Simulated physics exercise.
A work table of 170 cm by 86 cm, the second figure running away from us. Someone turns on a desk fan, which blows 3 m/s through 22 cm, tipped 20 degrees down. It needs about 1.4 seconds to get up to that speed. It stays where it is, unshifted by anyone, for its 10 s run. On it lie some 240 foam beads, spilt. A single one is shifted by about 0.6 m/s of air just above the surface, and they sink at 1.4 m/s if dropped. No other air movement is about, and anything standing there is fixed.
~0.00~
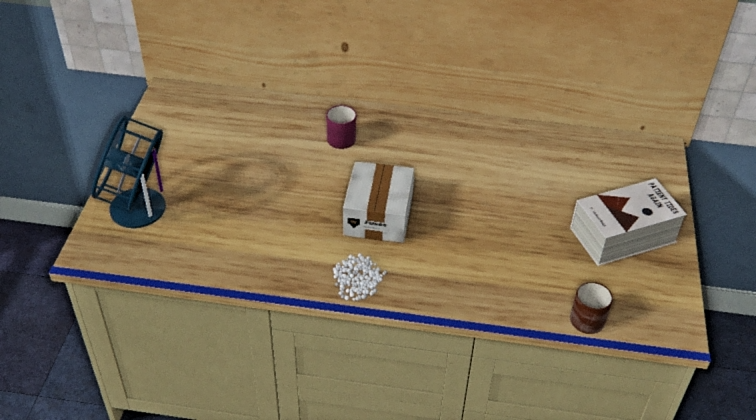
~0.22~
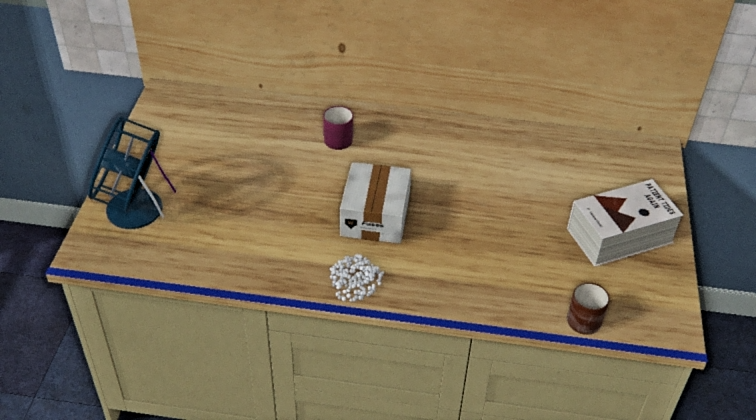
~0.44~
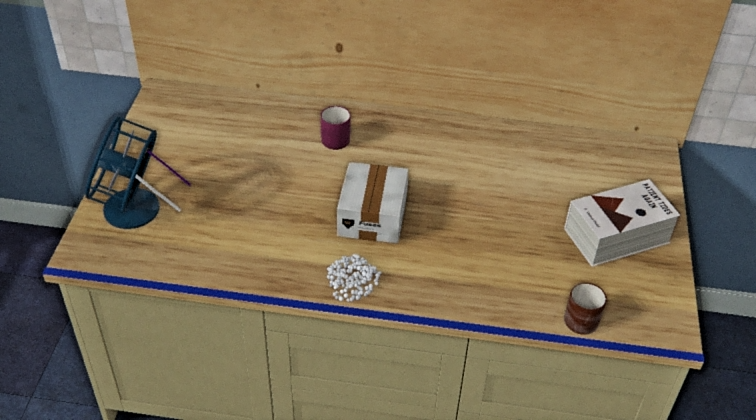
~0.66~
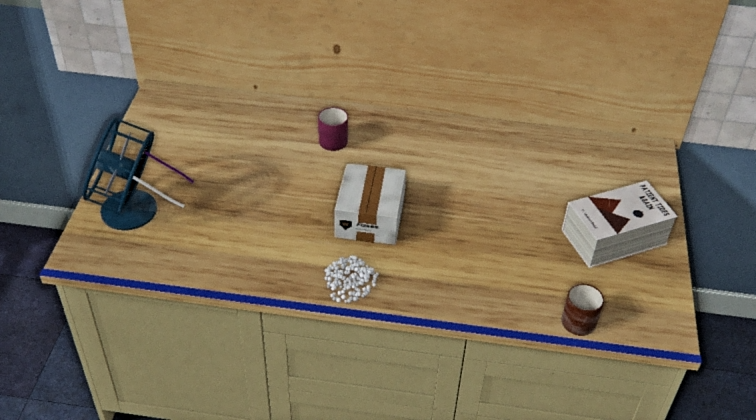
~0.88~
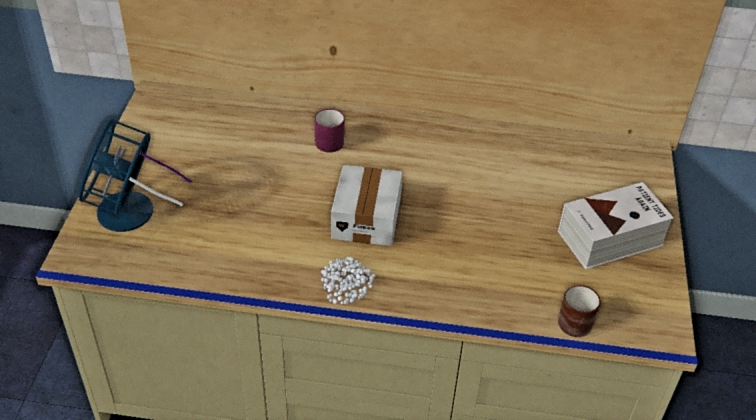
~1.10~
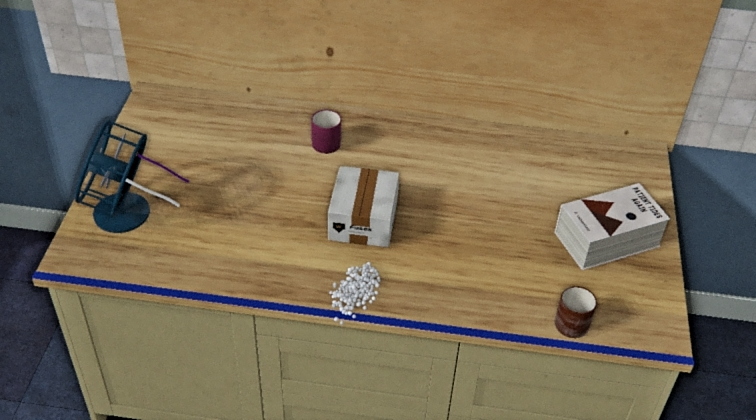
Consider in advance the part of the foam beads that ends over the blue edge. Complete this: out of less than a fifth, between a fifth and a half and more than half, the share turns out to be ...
The share turns out to be above one half.
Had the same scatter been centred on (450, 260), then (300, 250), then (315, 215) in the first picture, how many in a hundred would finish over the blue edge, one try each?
In turn: 10 per cent, 80 per cent, 25 per cent.
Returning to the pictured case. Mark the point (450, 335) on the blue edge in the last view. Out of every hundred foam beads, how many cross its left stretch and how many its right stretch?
I'd guess near 70 percent left and close to 20 percent right.
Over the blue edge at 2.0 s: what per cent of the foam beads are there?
I'd put it at some 90 %.
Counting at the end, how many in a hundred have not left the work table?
Around 1 per cent.
After 2.0 s, 90 % are over the blue edge; 90 % have settled or left.
After 3.2 s, 90 % are over the blue edge; 97 % have settled or left.
After 5.5 s, 90 % are over the blue edge; 98 % have settled or left.
After 10.0 s, at the end, 90 % are over the blue edge.
